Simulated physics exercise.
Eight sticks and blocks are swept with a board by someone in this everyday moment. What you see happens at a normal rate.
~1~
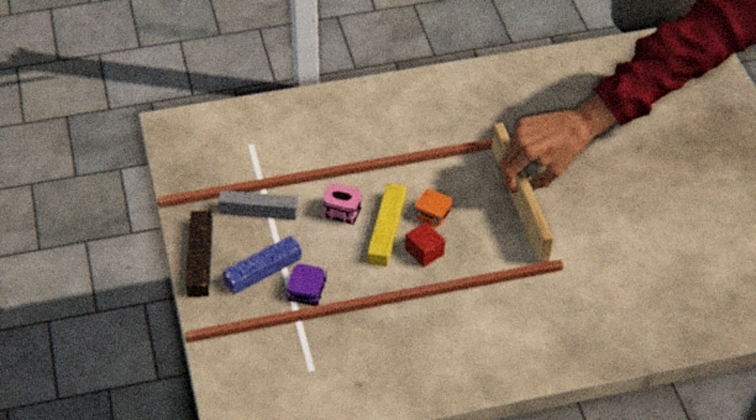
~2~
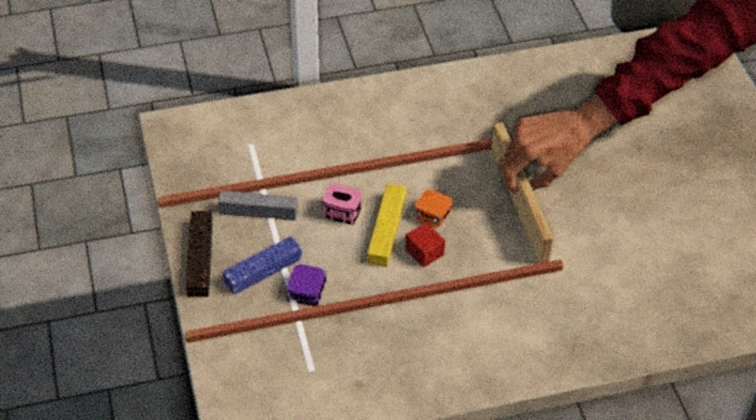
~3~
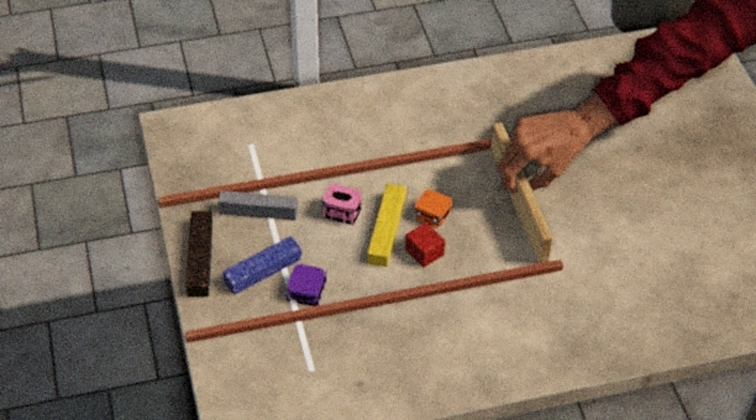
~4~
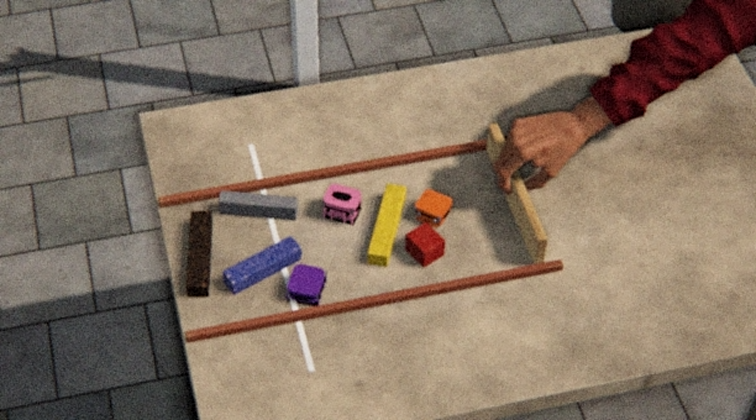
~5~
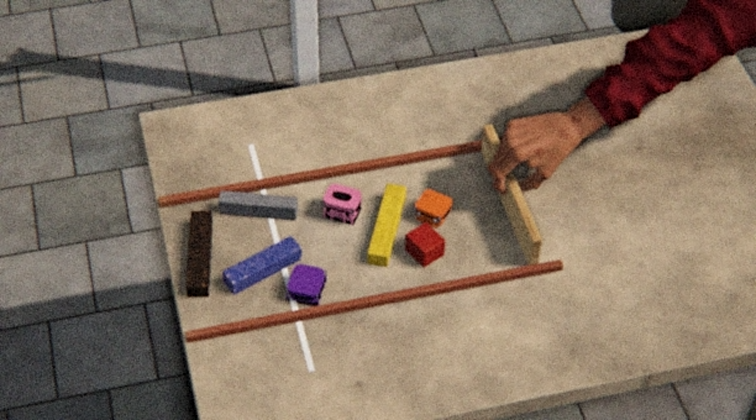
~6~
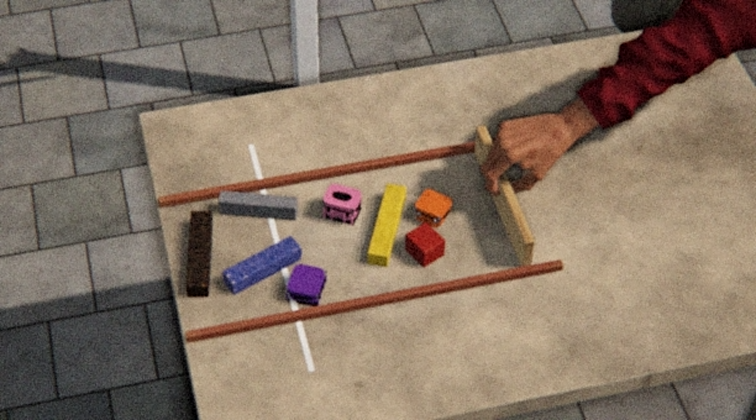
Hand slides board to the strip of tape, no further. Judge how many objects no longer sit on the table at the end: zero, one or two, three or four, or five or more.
No longer on the table: Zero.
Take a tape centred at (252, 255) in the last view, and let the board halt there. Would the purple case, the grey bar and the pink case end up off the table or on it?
The purple case stays put, the grey bar topples off, and the pink case stays put.
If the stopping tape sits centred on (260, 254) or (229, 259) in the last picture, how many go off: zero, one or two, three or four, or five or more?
Counts, in turn - 1 or 2; three to four.
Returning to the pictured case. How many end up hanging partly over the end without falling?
It would come to 2.
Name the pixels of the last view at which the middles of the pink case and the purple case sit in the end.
Result: One at about (223, 205), the other at about (253, 300).
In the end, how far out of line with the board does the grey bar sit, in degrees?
Angle: Close to 90 degrees.
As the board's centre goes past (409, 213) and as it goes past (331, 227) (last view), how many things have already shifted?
The counts are 4 and 7.
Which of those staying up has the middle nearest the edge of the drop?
It's the grey bar that is foremost.
Early on, none off yet; black bar at rest near (200, 253); blue bar at rest near (263, 265); grey bar at rest near (258, 206).
Finally, the number that fall off is zero.
